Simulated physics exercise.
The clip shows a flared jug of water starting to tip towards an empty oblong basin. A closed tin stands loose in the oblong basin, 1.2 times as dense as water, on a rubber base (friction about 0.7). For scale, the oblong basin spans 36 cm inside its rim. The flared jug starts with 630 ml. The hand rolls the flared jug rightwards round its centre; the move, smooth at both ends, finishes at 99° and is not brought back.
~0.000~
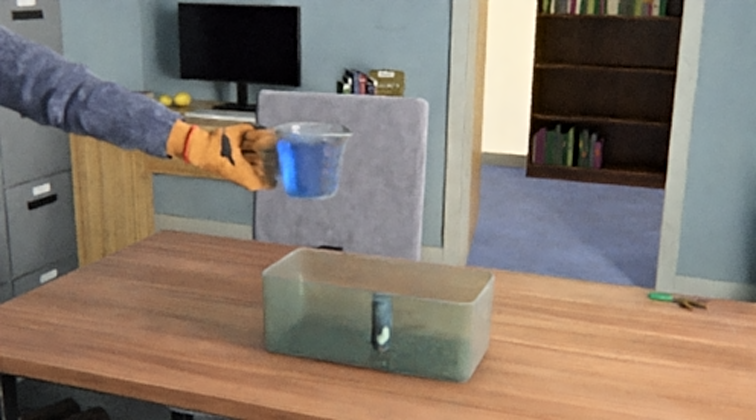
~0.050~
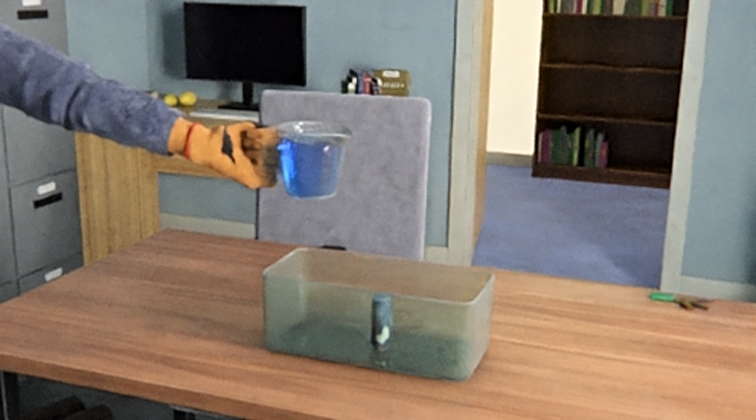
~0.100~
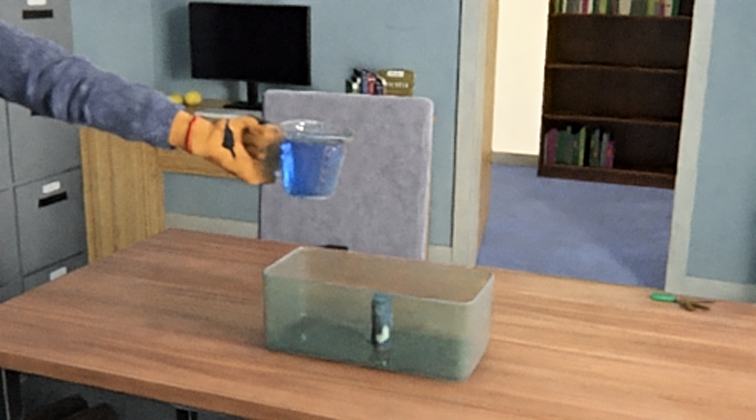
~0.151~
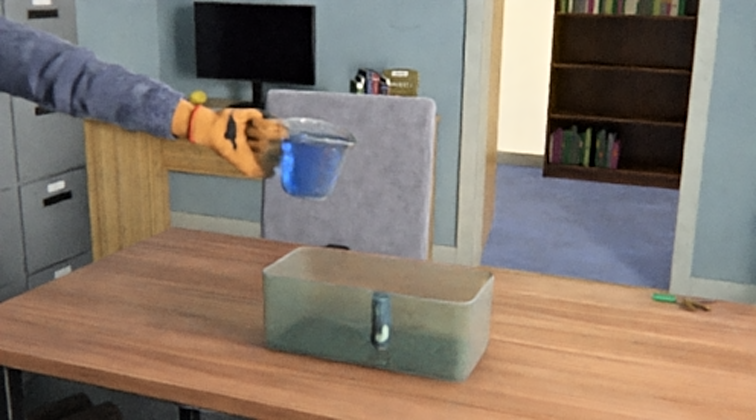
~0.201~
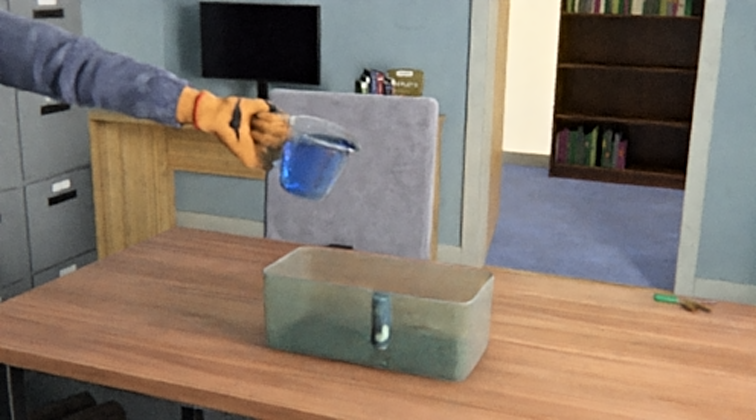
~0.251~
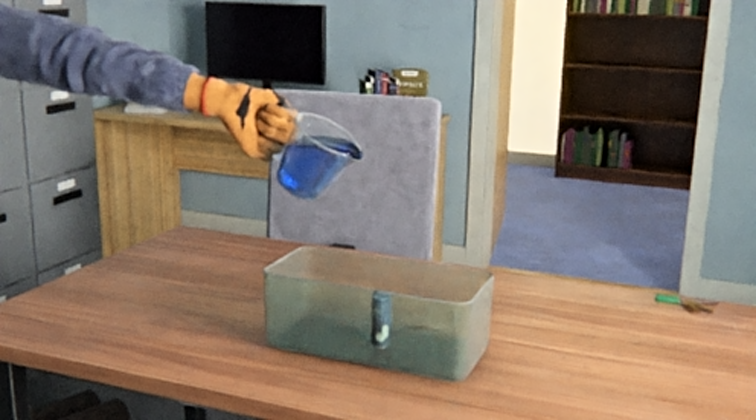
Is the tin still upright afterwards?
The tin remains upright.
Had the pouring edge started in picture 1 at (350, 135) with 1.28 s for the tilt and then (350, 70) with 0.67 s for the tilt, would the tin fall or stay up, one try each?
First it stays up; then it stays up.
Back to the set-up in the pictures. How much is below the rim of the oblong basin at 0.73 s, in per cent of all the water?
About 70 per cent.
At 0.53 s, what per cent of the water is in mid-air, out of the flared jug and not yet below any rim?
About 34 per cent.
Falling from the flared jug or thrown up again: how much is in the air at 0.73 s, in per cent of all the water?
Some 18 per cent.
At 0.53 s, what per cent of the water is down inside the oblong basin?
Some 16 per cent.
Then, 0.53 s in, the tilt is 88° and 50 per cent is still to pour; the tin stands where it began.
Then, 0.73 s in, the tilt is 99° and 11 per cent is still to pour; the tin stands where it began.
Then, 0.94 s in, the tilt is 99° and 1 per cent is still to pour; the tin stands where it began.
Then, 1.17 s in, the tilt is 99° and 0 per cent is still to pour; the tin stands where it began.
Finally, the tin stands where it began.
